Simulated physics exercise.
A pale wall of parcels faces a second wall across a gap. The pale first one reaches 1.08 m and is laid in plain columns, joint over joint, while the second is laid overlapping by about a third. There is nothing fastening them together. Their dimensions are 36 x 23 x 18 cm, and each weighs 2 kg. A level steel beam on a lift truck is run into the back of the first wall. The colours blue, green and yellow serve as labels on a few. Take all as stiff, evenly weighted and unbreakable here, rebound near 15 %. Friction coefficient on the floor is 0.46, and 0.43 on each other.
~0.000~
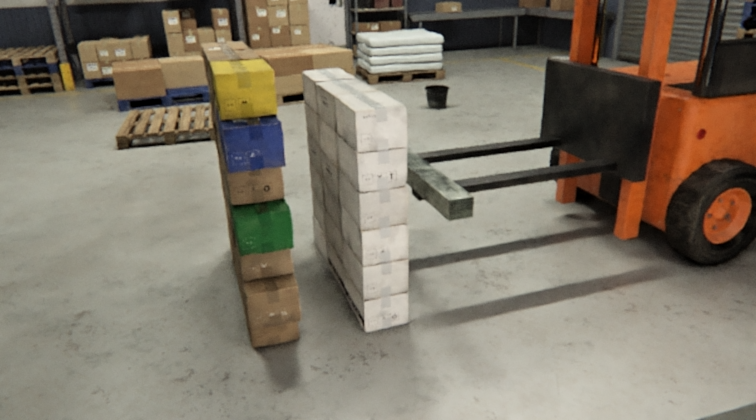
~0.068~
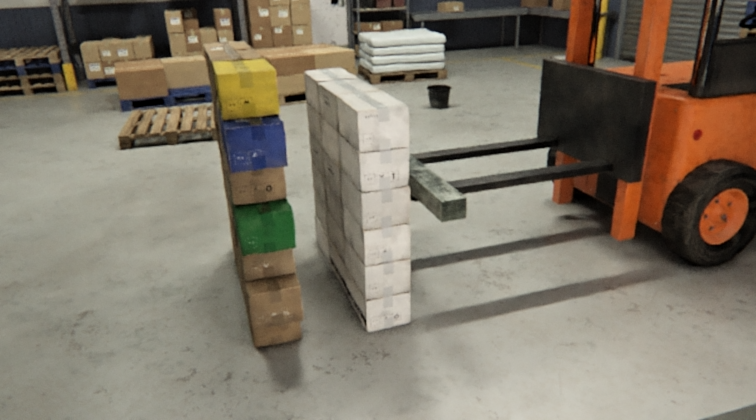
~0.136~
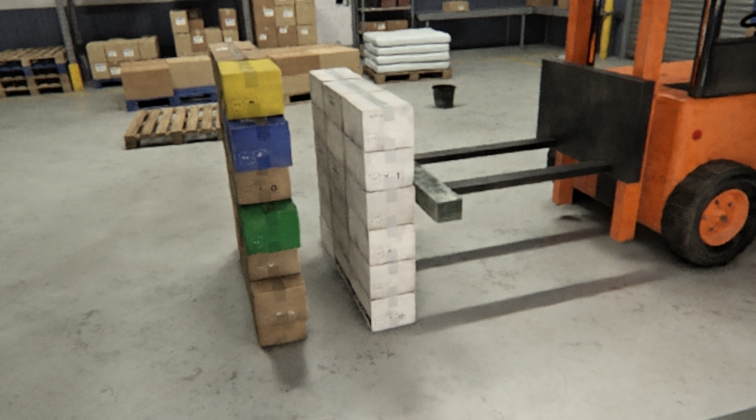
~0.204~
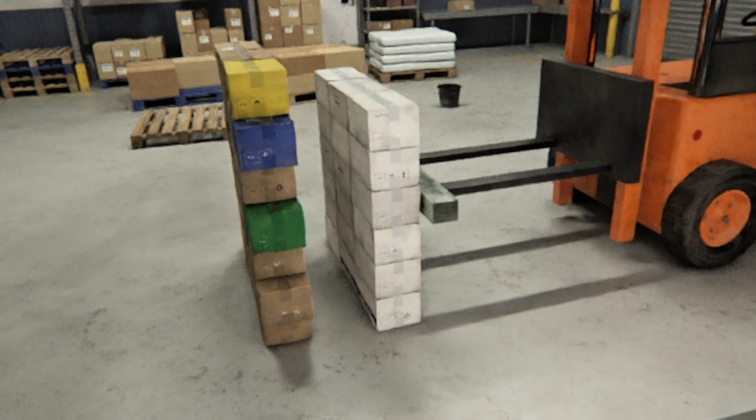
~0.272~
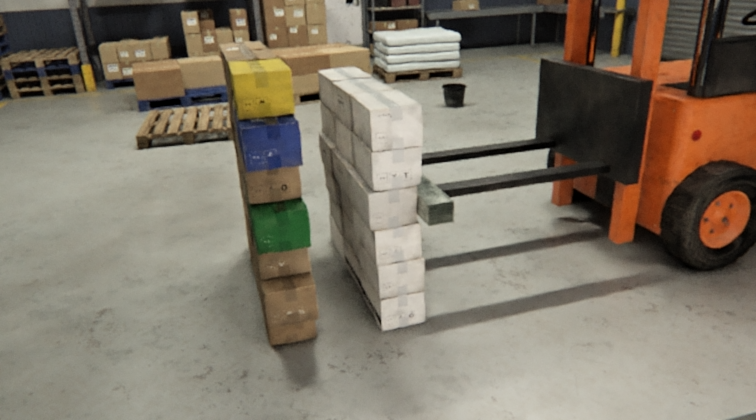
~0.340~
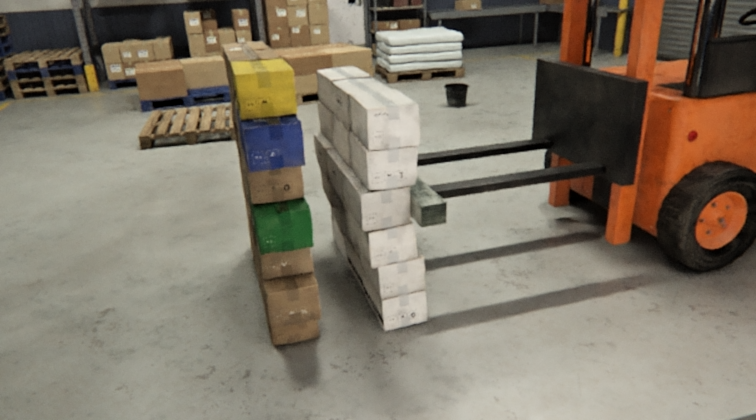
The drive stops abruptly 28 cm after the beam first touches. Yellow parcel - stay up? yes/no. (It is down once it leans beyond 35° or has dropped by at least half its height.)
No.
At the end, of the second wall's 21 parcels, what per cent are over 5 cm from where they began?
Shifted fraction is 95 per cent.
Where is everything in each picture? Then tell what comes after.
In the first frame (we follow the side turned to the camera; the camera pans a little), beam (459, 209) 14 cm from the wall; yellow parcel (247, 96); green parcel (266, 234); blue parcel (256, 148); no other piece has moved.
The second frame shows beam (452, 210) 10 cm from the wall; yellow parcel (250, 95).
The third frame shows beam (448, 212) 55 mm from the wall; yellow parcel (255, 95).
The fourth frame shows beam (444, 213) 10 mm from the wall; yellow parcel (260, 95).
The fifth frame shows beam (439, 214) 34 mm in; yellow parcel (265, 95).
The sixth frame shows beam (432, 216) 8 cm in; yellow parcel (267, 95); green parcel (286, 232); blue parcel (276, 148); no other piece has moved.
Around 1.12 s, 2 of the pale wall down; none of the 21 parcels of the second wall down, 20 disturbed; yellow parcel tipped 13°; green parcel tipped 13°.
Around 1.64 s, 15 of the pale wall down; 20 of the 21 parcels of the second wall down; yellow parcel tipped 61°, 54 cm lower; green parcel tipped 63°, 32 cm lower.
Finally (2.9 s), 15 of the pale wall down; 20 of the 21 parcels of the second wall down; yellow parcel on its side; green parcel upside down; blue parcel on its side. Seen by the last camera, middles, green parcel near (52, 369).
